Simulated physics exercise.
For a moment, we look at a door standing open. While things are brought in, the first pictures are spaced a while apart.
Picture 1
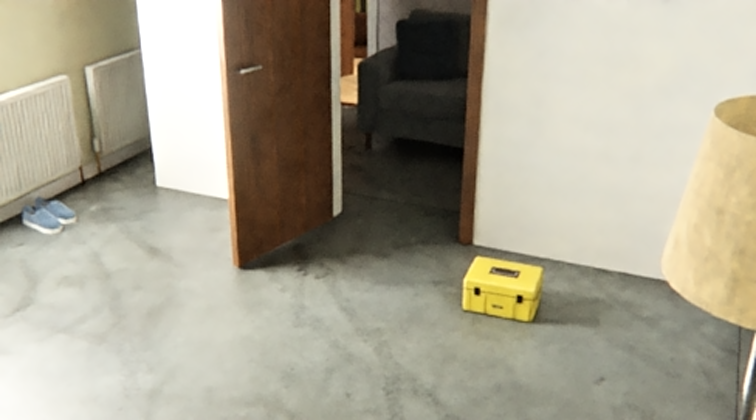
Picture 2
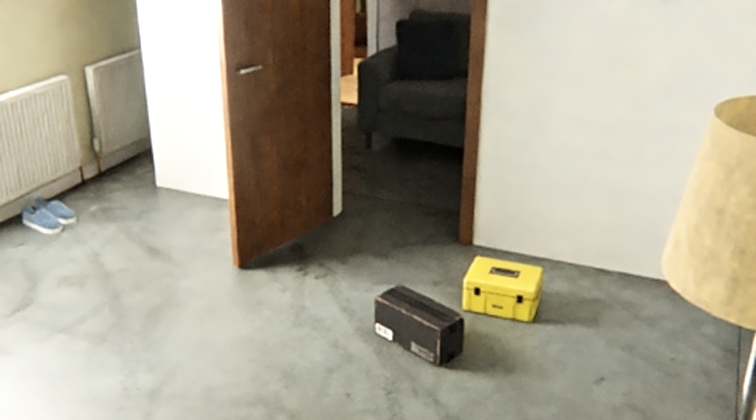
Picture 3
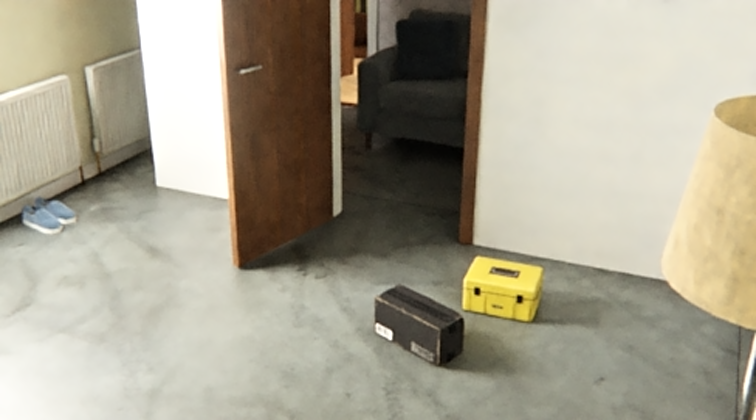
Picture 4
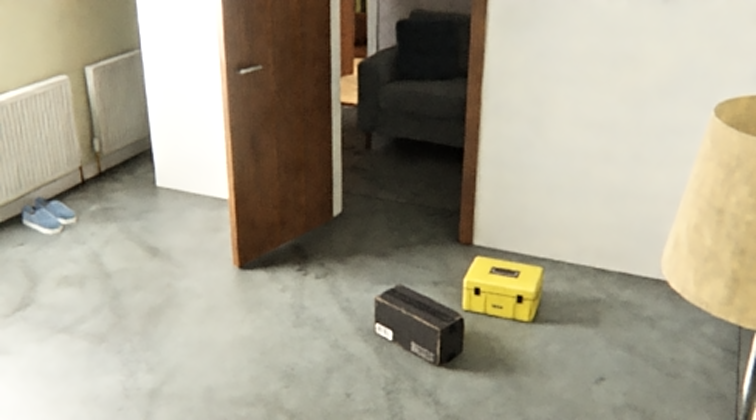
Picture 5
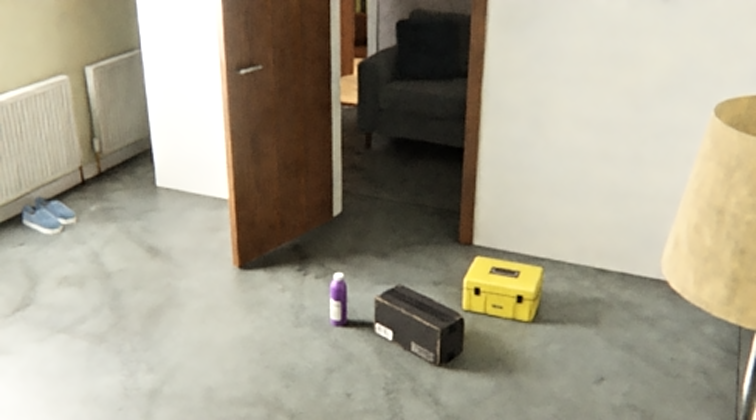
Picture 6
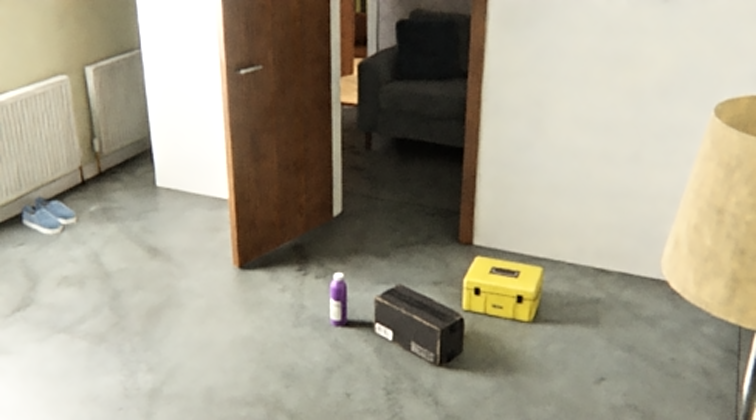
A brown wooden door stands wide open in a grey-floored room, seen from slightly above, with a dark armchair visible beyond it. Blue shoes lie by the white radiators at left, a yellow toolbox sits right of the doorway, and a beige lampshade stands at far right. A black box appears in front of the toolbox, then a purple bottle left of it, while the door and view stay still.
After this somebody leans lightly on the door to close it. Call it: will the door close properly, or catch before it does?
Closes properly.
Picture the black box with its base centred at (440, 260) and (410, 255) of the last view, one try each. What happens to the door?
Try one: Gets held up; try two: Gets held up.
Then, 0.60 s on from there, open by 88°.
Then, 1.10 s on from there, open by 61°.
Then, 1.50 s on from there, open by 36°.
Then, 1.90 s on from there, open by 11°.
In the end, open by 0°; all 3 unmoved. At the end, from the last picture's camera, purple bottle near (339, 299).
